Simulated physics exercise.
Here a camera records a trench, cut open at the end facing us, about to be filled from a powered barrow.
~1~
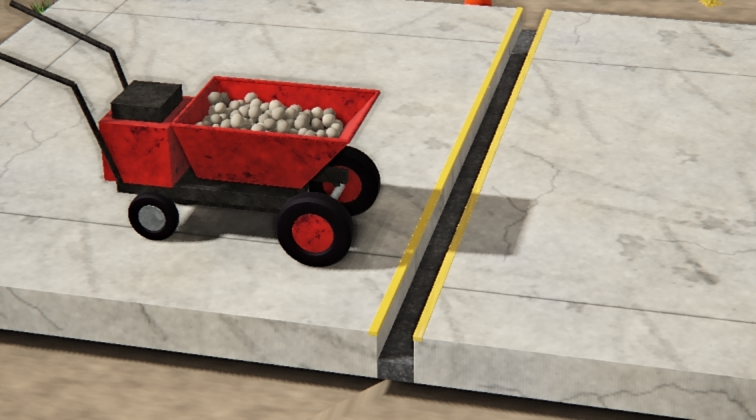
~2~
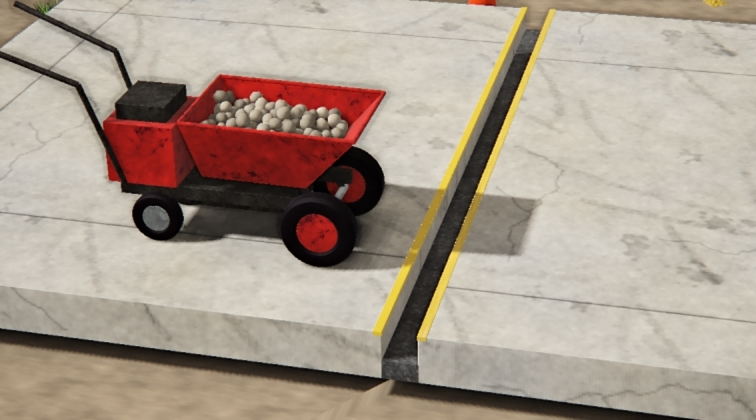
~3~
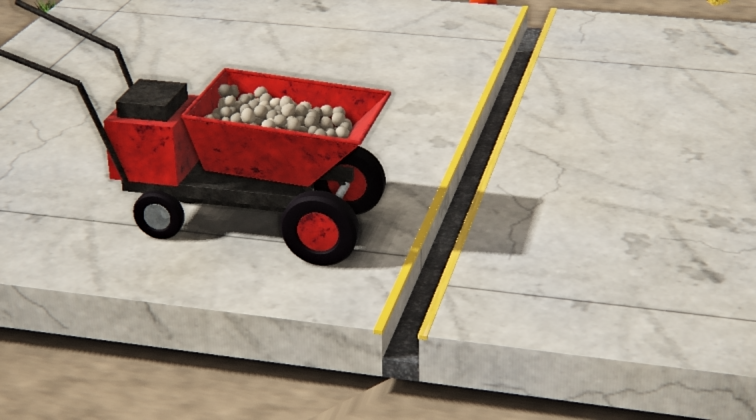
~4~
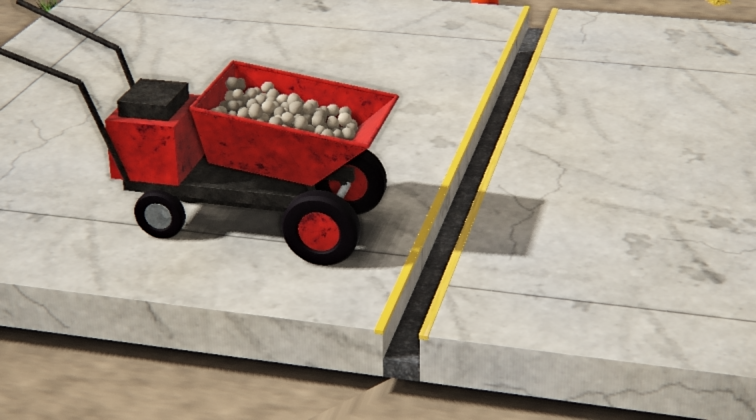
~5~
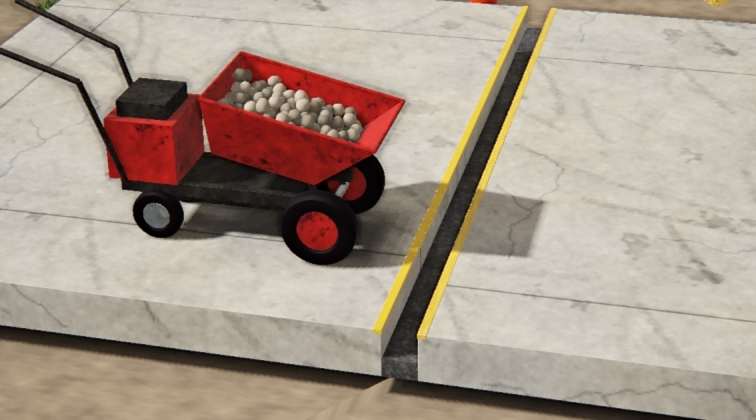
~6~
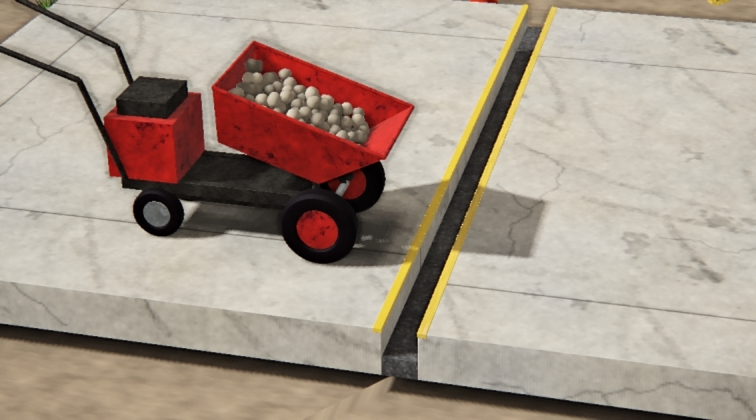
A red barrow with black handles and a skip of pale, rounded pebbles stands at the left on a cracked, light grey slab, seen from above and to one side. To its right, a narrow dark trench edged with yellow lines runs away from its open near end. The barrow shifts very slightly right, then its skip gradually tilts toward the trench, its rear rising while the wheels stay still.
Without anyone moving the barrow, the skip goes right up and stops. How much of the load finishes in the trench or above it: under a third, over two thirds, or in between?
Watching it, what goes in is not a full third of the load.
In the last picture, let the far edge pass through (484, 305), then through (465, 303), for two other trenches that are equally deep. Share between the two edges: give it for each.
The first try gives 80 percent, then the second gives 60 percent.
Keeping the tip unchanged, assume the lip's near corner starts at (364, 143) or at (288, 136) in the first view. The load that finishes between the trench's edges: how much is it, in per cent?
Some 10 in a hundred, then some 50 in a hundred.
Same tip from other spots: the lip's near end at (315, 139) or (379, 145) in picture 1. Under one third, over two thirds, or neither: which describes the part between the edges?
Okay, the first stop comes out as in the middle band and the second as less than a third.
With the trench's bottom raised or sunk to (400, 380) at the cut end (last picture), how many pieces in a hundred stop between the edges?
About 20 percent.
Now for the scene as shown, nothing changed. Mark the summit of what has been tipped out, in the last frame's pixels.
Close to (492, 232).
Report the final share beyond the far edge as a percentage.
Near 75 in every hundred.
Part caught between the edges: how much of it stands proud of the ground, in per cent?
Close to 5 percent.
Shortly afterwards, skip tipped steeply; the whole lot in the skip.
Next, skip tipped steeply; the bulk in the skip; only a few in or heaped over the trench; a little beyond it; only a few falling.
Some moments later, skip tipped right over; a little in the skip; a little in or heaped over the trench; the bulk beyond it.
In the end, skip tipped right over; only a few in the skip; near a quarter in or heaped over the trench; the bulk beyond it.
